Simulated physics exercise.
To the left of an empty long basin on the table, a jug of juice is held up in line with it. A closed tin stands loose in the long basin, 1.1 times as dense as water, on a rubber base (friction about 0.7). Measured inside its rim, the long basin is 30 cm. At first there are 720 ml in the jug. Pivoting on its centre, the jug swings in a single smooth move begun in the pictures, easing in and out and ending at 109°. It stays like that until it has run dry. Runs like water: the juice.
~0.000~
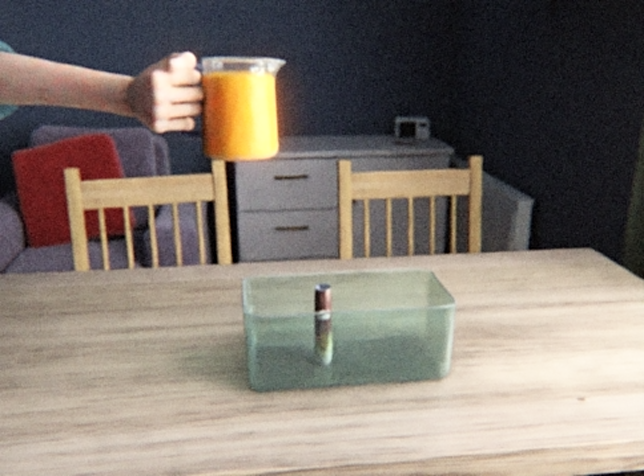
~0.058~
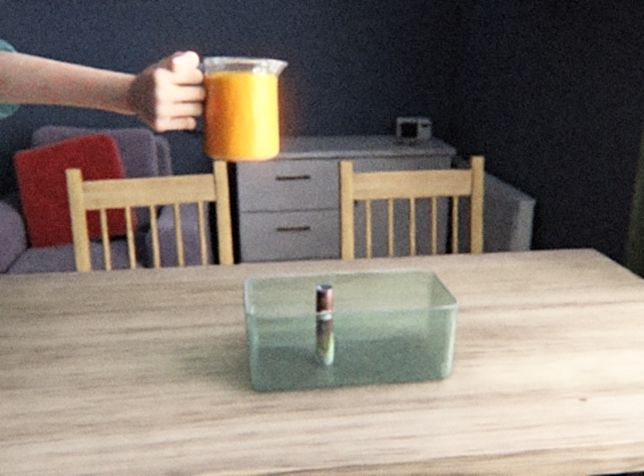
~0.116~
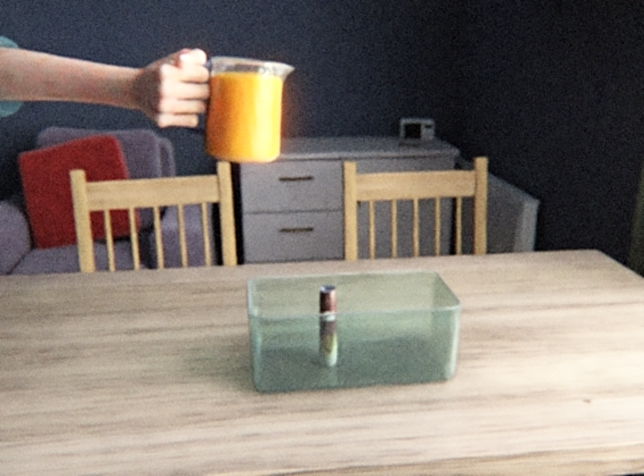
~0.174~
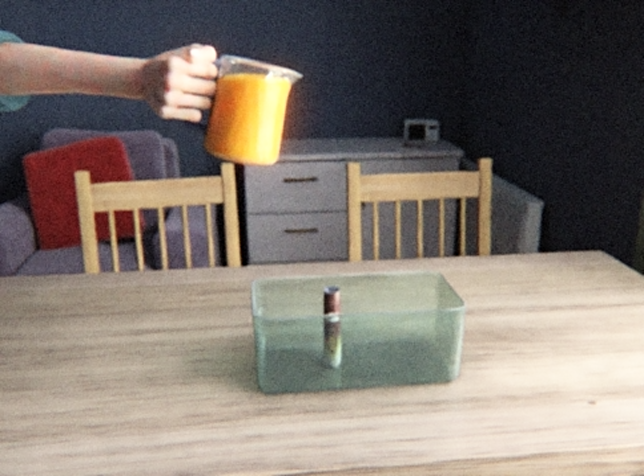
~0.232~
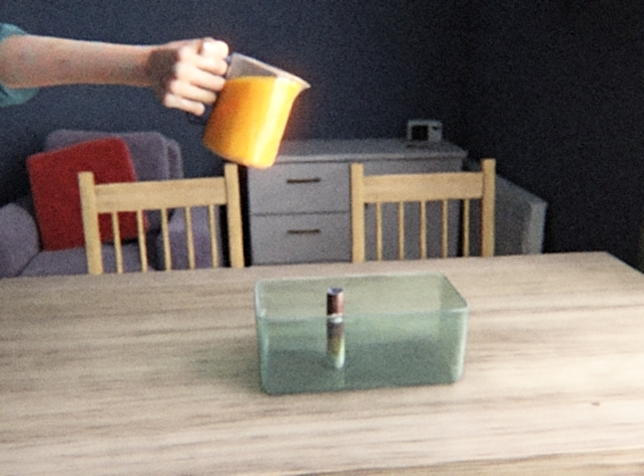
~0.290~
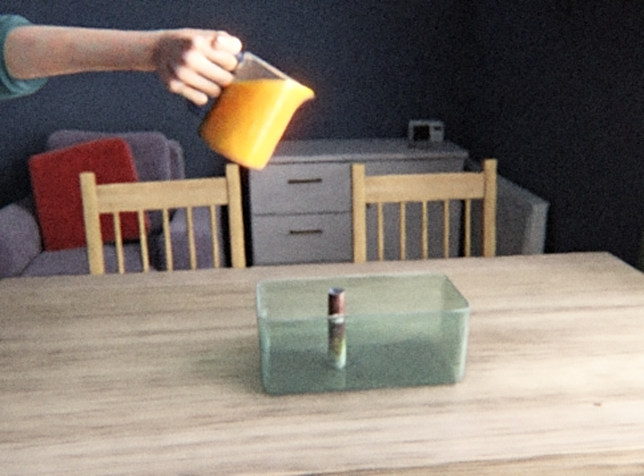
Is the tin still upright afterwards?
It never tilts over.
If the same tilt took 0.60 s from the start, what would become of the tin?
After the tilt, the tin is still standing.
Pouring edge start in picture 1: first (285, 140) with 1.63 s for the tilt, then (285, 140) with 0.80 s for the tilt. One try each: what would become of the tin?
Trial 1 - tin tips; trial 2 - tin tips.
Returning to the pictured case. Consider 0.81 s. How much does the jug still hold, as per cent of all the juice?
Close to 20 in a hundred.
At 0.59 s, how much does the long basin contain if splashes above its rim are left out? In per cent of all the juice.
4 %, give or take.
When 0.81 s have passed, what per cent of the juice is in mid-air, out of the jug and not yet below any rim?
Something like 38 per cent of the total.
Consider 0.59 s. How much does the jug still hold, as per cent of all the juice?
Some 68 per cent.
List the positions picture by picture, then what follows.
Tilt 0°; pouring edge (285, 61); surface from (204, 74) to (272, 74); the long basin's rim runs from (244, 297) to (443, 287); the tin's top is at (323, 291), in the first frame.
Tilt 1°; pouring edge (288, 62); surface from (206, 75) to (274, 75), in the second frame.
Tilt 6°; pouring edge (294, 67); surface from (213, 75) to (280, 77), in the third frame.
Tilt 12°; pouring edge (302, 75); surface from (217, 81) to (289, 79), in the fourth frame.
Tilt 21°; pouring edge (310, 85); surface from (217, 100) to (300, 83), in the fifth frame.
Tilt 32°; pouring edge (315, 97); surface from (216, 101) to (311, 89), in the sixth frame.
Then, 0.59 s in, the tilt is 92° and 67 per cent is still to pour; the tin stands where it began.
Then, 0.81 s in, the tilt is 109° and 20 per cent is still to pour; the tin stands where it began.
Then, 1.05 s in, the tilt is 109° and 3 per cent is still to pour; the tin stands where it began.
Then, 1.30 s in, the tilt is 109° and 0 per cent is still to pour; the tin stands where it began.
Finally, the tin stands where it began.
